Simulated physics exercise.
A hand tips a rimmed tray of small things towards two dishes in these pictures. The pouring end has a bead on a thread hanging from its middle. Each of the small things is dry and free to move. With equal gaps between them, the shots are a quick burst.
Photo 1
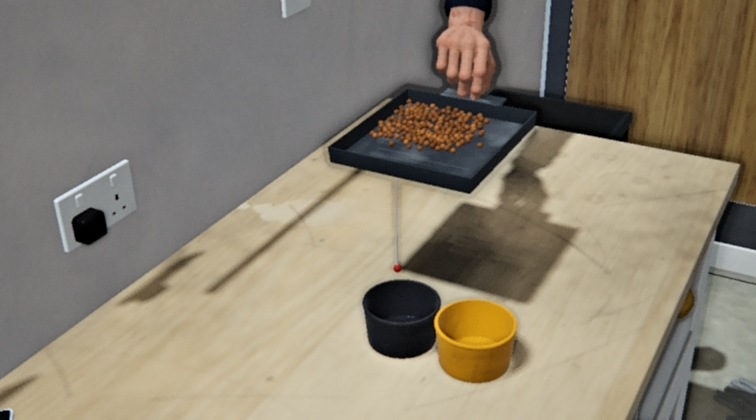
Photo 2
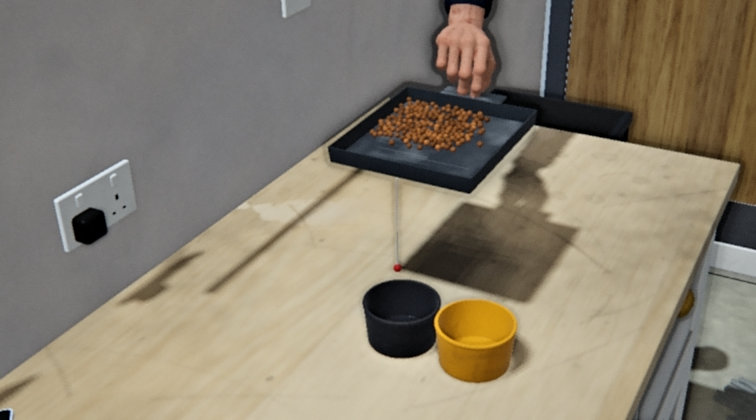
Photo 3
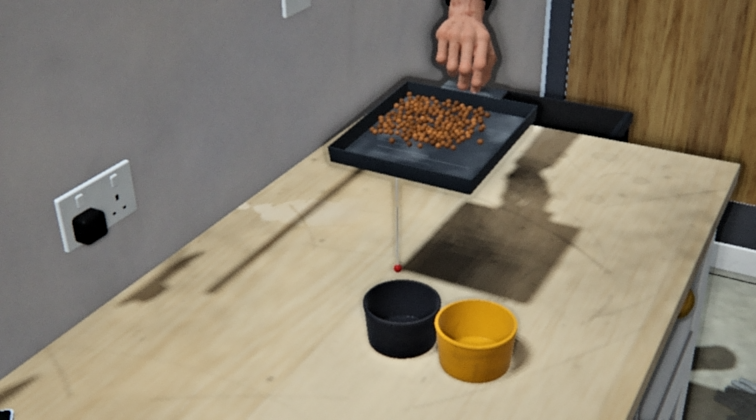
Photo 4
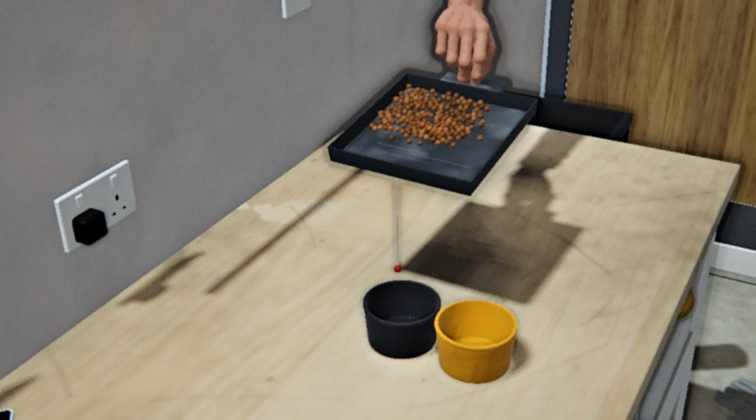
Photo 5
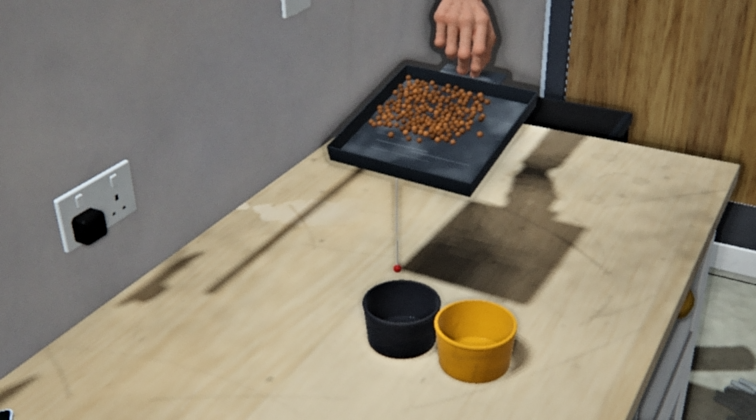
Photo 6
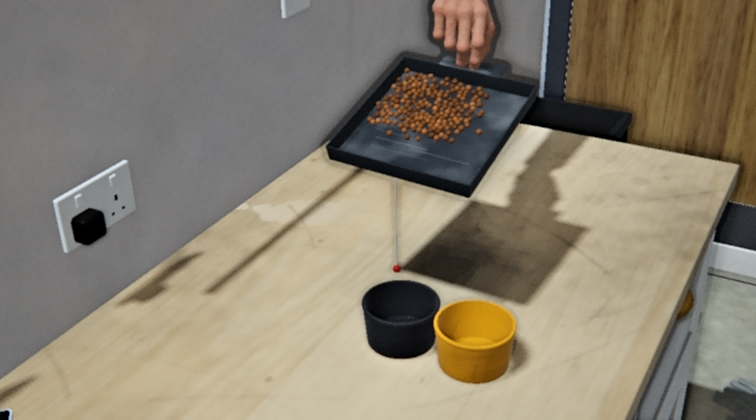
A dark rimmed tray heaped with small orange-brown balls is held by a hand above a pale wooden worktop, seen from above at an angle in a room with a grey wall. A black dish and a yellow dish sit side by side below, near a red bead on a thread. The hand gradually raises the tray's far end, tilting it slightly, while the camera stays still.
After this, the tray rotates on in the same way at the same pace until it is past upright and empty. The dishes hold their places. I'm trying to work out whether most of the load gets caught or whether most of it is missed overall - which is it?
Most of it gets caught.
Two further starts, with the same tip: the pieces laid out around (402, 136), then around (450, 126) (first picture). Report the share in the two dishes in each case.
About 80 % and 90 %.
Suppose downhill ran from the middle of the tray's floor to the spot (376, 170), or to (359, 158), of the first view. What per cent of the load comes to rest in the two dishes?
The first try yields 0 percent and the second 0 percent.
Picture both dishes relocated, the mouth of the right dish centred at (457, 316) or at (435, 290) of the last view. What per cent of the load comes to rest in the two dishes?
I'd expect some 90 percent, and then some 40 percent.
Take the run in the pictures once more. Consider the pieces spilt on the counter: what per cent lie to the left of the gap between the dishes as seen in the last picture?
70 per cent or thereabouts.
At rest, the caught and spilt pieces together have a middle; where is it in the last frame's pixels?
Near pixel (414, 339).
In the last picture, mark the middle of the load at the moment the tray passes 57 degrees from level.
(413, 166).
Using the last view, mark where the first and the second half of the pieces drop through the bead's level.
I'd say close to (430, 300) at first and close to (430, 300) later on.
Soon, tray tipped steeply; nearly all on the tray; a stray few in the right dish; a stray few in the air.
A while on, tray tipped right over; nearly all on the tray; a stray few in the left dish; a stray few outside both; a small part in the air.
Towards the end, tray tipped past a quarter turn; about a third in the right dish; about half in the left dish; about a quarter outside both.
Finally, tray tipped past a quarter turn; about a third in the right dish; about half in the left dish; about a quarter outside both.
